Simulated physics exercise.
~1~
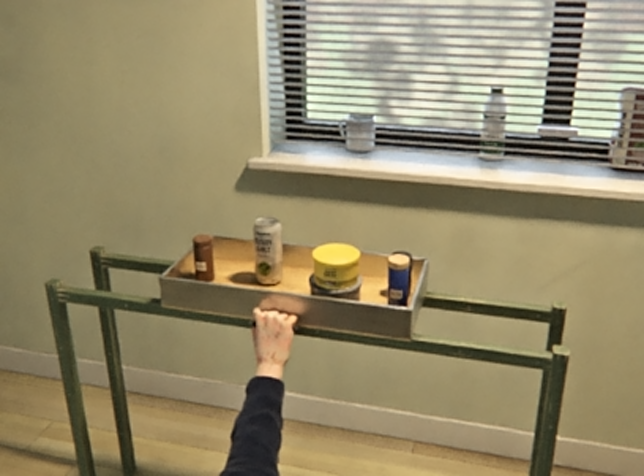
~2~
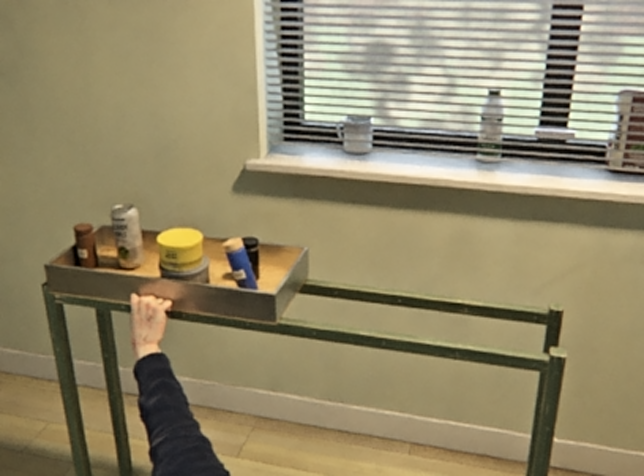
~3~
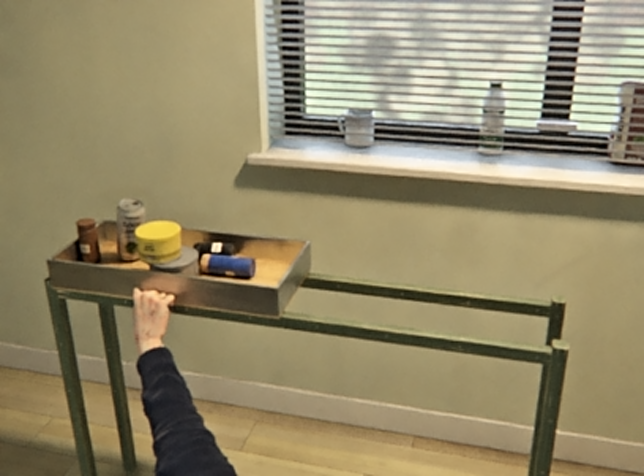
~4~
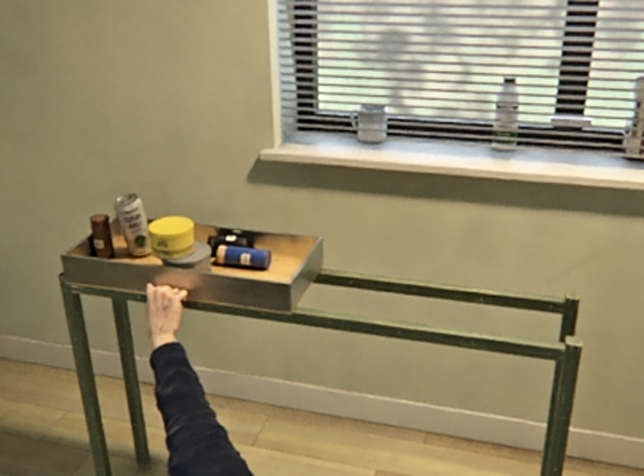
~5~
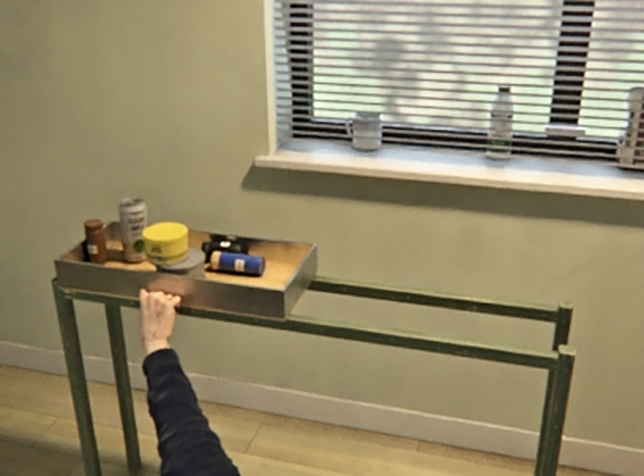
A hand slides a tray left along a green frame, and two small shakers topple.
